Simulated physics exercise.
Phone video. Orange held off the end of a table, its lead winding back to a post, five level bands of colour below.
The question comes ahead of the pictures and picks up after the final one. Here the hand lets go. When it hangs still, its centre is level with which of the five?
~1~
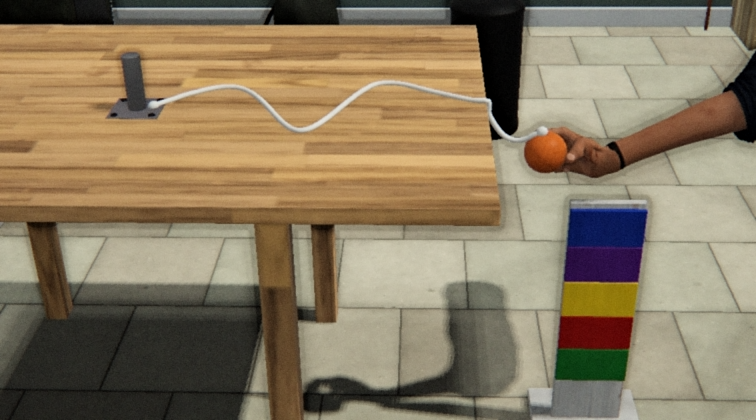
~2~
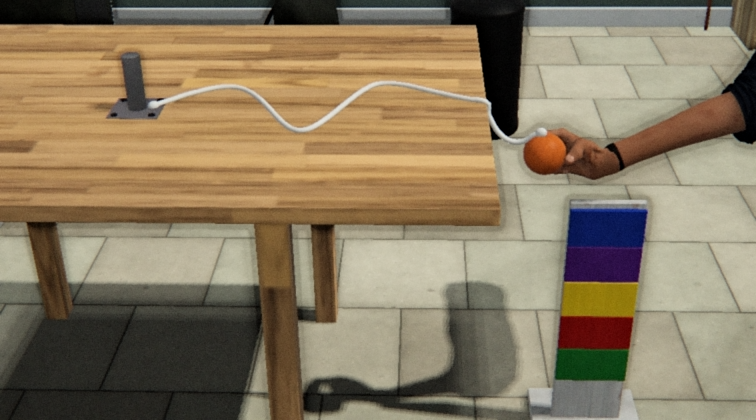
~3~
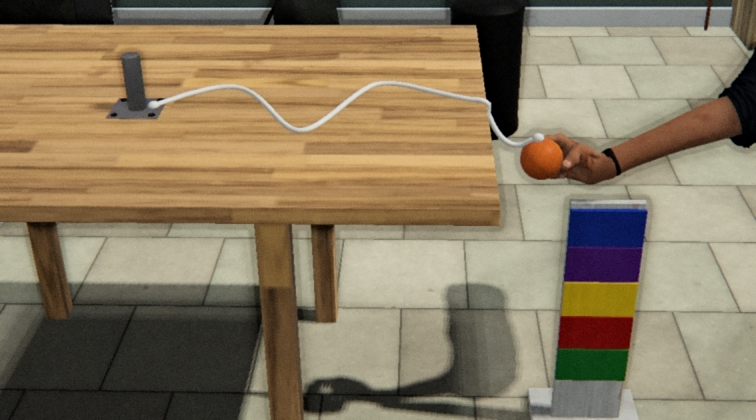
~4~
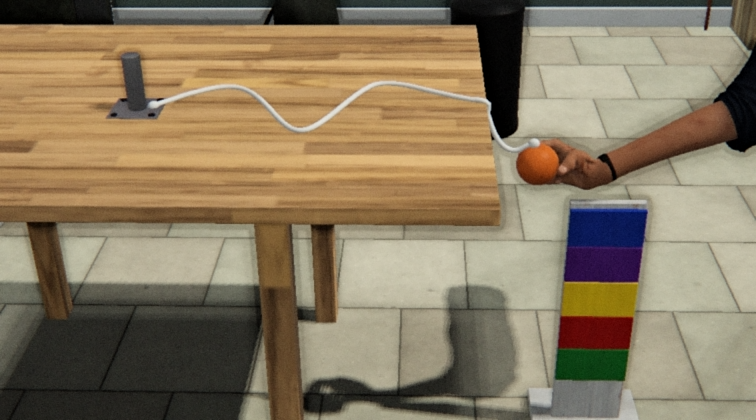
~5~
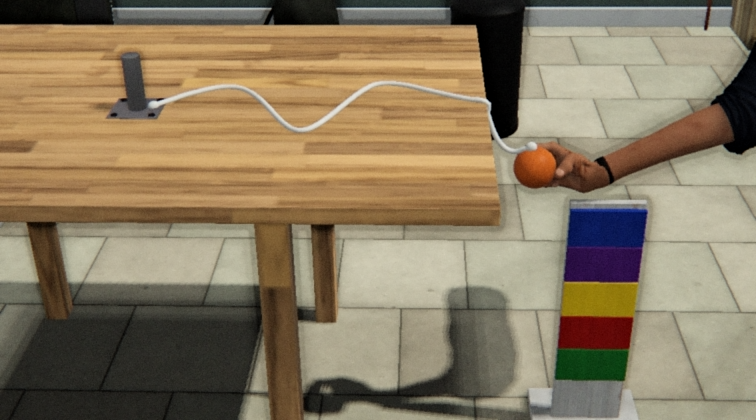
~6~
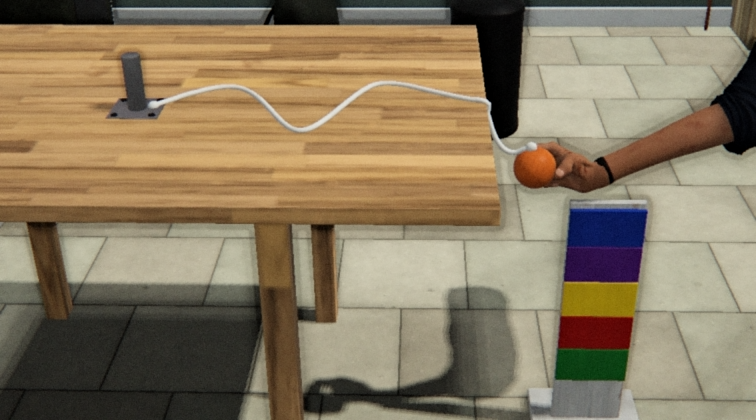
With red.
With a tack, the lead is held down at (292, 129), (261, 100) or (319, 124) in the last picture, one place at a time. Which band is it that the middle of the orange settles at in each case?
In order: Purple; yellow; purple.
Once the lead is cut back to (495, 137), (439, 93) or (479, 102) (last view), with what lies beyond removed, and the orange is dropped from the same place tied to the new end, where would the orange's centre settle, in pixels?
Taking them in turn, it's about (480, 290), then about (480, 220), and finally about (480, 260).
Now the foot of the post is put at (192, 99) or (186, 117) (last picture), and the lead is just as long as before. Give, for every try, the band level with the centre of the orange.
In turn, green and then green.
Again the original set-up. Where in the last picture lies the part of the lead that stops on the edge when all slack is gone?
The point sits close to (358, 94).
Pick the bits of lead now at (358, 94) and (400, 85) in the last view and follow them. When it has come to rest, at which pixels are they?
You'll find the first mark at (487, 115) and the second mark at (487, 166).
Soon after, orange near (497, 314); level with yellow.
Then, orange near (469, 332); level with red.
At rest, orange near (477, 332); level with red. Its middle rests at the red band.
